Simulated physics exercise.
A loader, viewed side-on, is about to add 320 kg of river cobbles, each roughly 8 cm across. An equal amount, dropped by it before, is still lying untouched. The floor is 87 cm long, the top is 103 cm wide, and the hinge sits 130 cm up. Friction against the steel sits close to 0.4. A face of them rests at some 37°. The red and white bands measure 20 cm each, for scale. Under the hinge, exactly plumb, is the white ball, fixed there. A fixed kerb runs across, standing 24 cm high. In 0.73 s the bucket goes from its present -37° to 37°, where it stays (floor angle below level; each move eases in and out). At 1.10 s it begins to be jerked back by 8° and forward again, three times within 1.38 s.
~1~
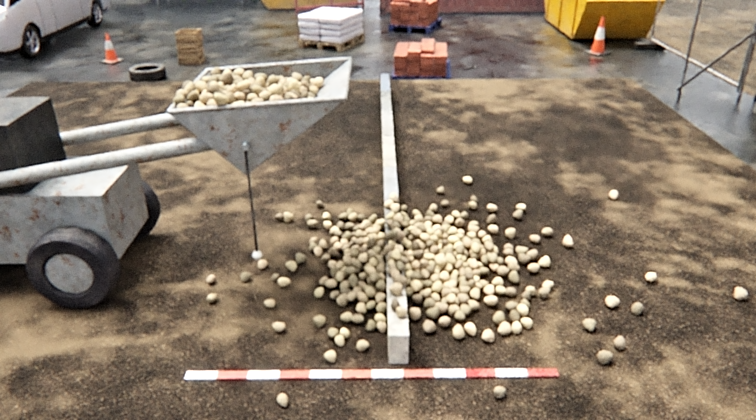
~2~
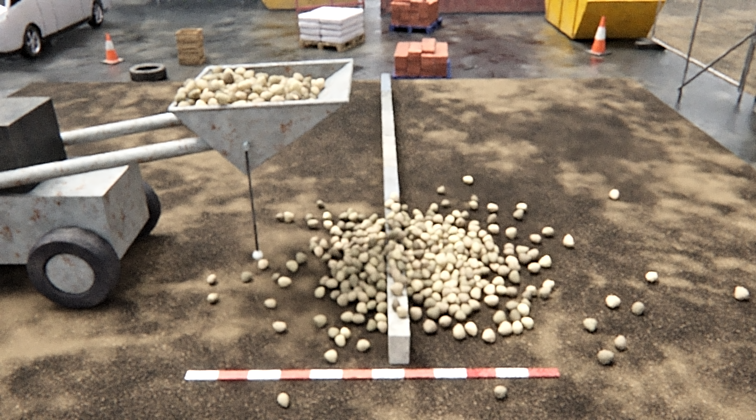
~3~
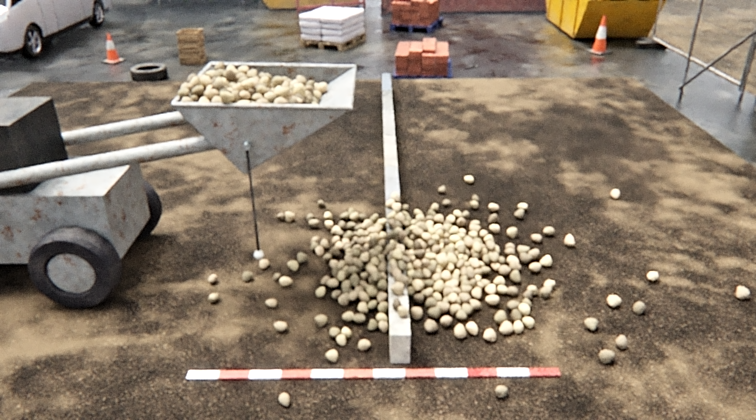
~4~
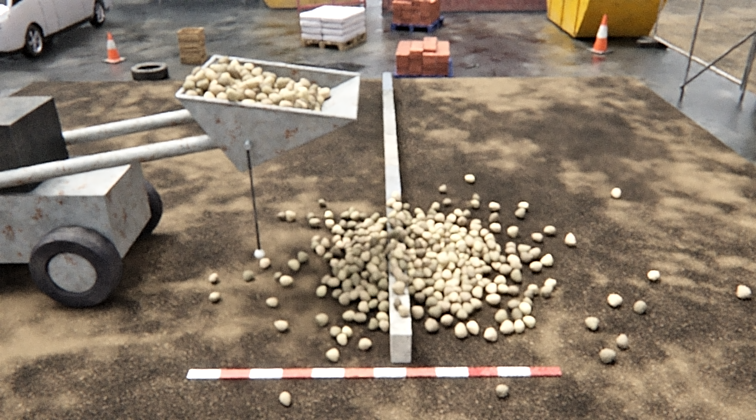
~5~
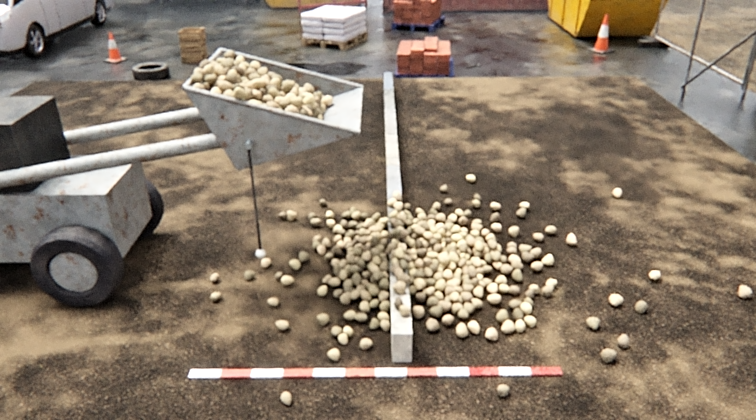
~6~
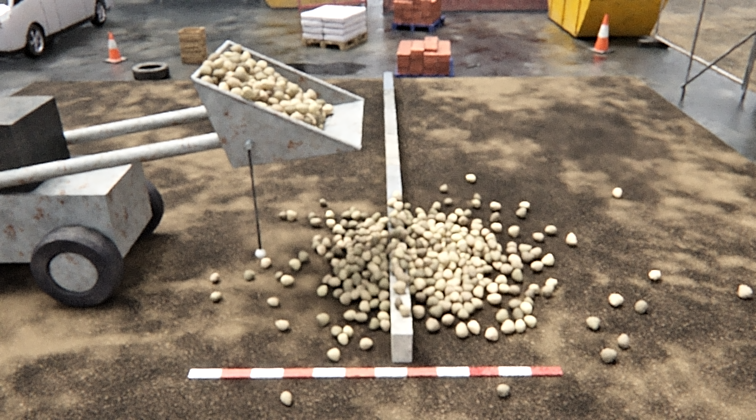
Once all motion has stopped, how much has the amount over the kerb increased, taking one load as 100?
It has increased by some 41 per cent.
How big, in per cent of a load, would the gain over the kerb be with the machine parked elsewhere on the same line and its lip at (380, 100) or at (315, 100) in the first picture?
First place: Roughly 85 %; second place: Roughly 10 %.
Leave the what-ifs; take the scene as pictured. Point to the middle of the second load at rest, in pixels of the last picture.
Roughly at (382, 255) in the last picture.
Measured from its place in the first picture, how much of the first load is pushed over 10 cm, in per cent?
About 10 %.
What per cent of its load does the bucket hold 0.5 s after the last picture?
80 %.
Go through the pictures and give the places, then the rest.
The first frame shows lip at (346, 98), floor tilted -37°, highest stones at (245, 79). The earlier load is highest near (397, 250), 30 cm above ground level, 42 % on this side of the kerb, 58 % over the kerb.
In the second frame, the bucket is at -35°, its lip at (347, 101); the top of the load is at (240, 78).
The third frame shows lip at (351, 108), floor tilted -31°, highest stones at (232, 77).
In the fourth frame, the bucket is at -25°, its lip at (356, 119); the top of the load is at (224, 71).
In the fifth frame, the bucket is at -17°, its lip at (359, 133); the top of the load is at (226, 65).
The sixth frame shows lip at (360, 149), floor tilted -8°, highest stones at (233, 60).
Then, 0.2 s after the last picture the floor is at 26°; in per cent of one load, 100 in the bucket, 42 on this side of the kerb, 58 over the kerb; the foremost stones are at (625, 267).
Then, 0.5 s after the last picture the floor is at 37°; in per cent of one load, 82 in the bucket, 60 on this side of the kerb, 58 over the kerb; the foremost stones are at (625, 267).
Then, 2.6 s after the last picture the floor is at 37°; in per cent of one load, 0 in the bucket, 101 on this side of the kerb, 99 over the kerb; the foremost stones are at (638, 284).
Then, 5.2 s after the last picture the floor is at 37°; in per cent of one load, 0 in the bucket, 101 on this side of the kerb, 99 over the kerb; the foremost stones are at (638, 284). Net gain over the kerb, 41.
